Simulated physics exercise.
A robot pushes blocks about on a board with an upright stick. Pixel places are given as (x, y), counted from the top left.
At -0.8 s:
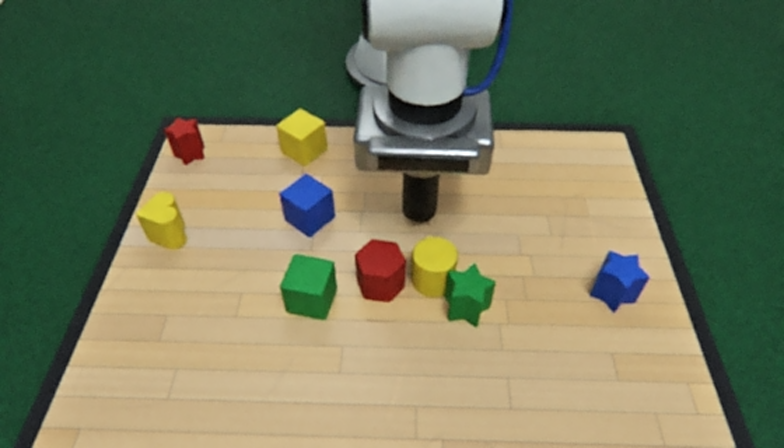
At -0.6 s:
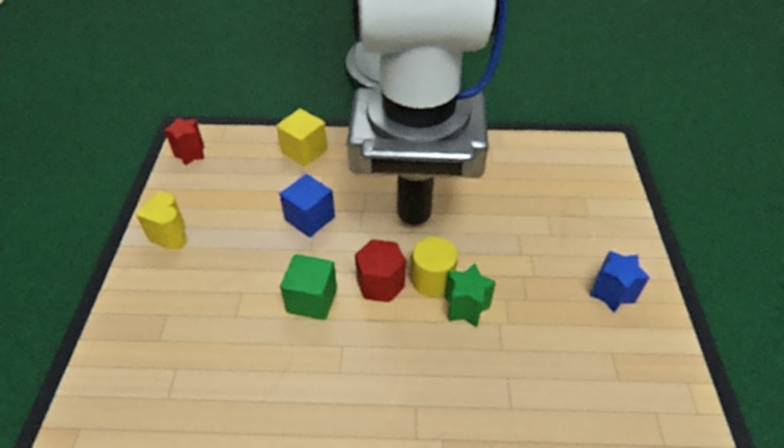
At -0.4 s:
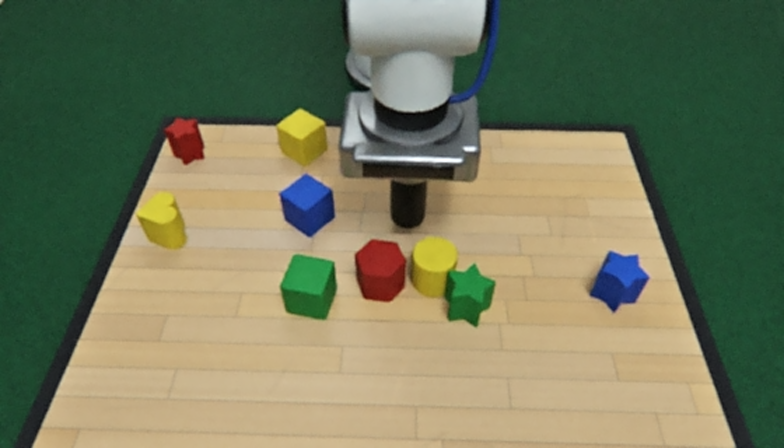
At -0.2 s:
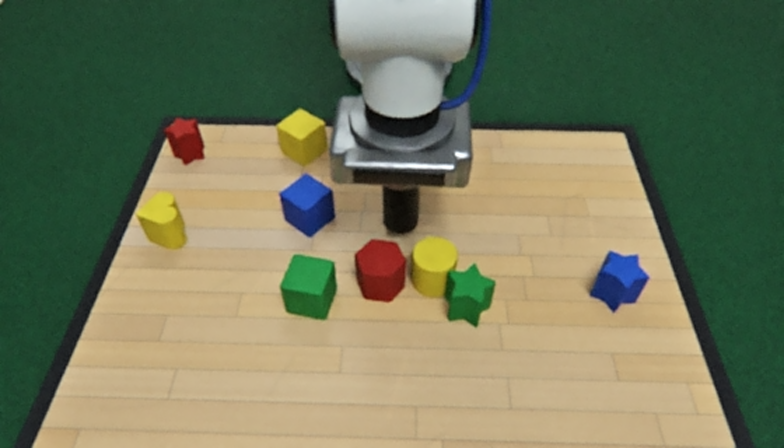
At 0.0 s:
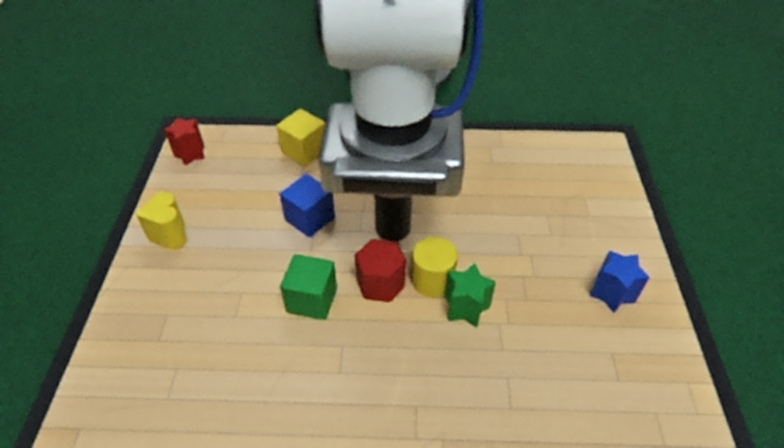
On a wooden board with a dark border, a robot arm holding an upright black stick moves slightly left and toward the viewer, nearing a red hexagon, while the scattered red, yellow, blue and green blocks stay still.
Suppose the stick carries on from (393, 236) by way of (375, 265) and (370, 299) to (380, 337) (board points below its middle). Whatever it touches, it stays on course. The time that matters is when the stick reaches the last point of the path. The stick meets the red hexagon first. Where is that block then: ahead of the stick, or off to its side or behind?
I'm fairly sure the red hexagon rides along ahead of the stick to the very end.
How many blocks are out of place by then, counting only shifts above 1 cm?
Total: One.
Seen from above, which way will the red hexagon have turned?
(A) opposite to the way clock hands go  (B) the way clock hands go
I choose A.
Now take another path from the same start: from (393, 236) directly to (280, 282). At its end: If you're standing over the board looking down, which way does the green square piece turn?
It spins anti-clockwise.
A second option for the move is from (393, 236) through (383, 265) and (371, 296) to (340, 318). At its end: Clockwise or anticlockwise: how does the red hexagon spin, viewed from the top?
It turns round anticlockwise.
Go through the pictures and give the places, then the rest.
In the first frame, lower end of the stick (419, 209), tops of blocks, green square piece (307, 273), red hexagon (380, 257).
In the second frame, stick (414, 212), blocks as before.
In the third frame, stick (408, 216), blocks as before.
In the fourth frame, stick (401, 221), blocks as before.
In the fifth frame, stick (393, 228), green square piece (307, 273), red hexagon (380, 257).
On the path given first. One third of the way, stick (374, 258); red hexagon (379, 272), turned 15° anticlockwise.
Two thirds of the way, stick (369, 292); red hexagon (381, 310), turned 35° anticlockwise.
At the end, stick (380, 330); green square piece not moved; red hexagon (391, 353), turned 30° anticlockwise.
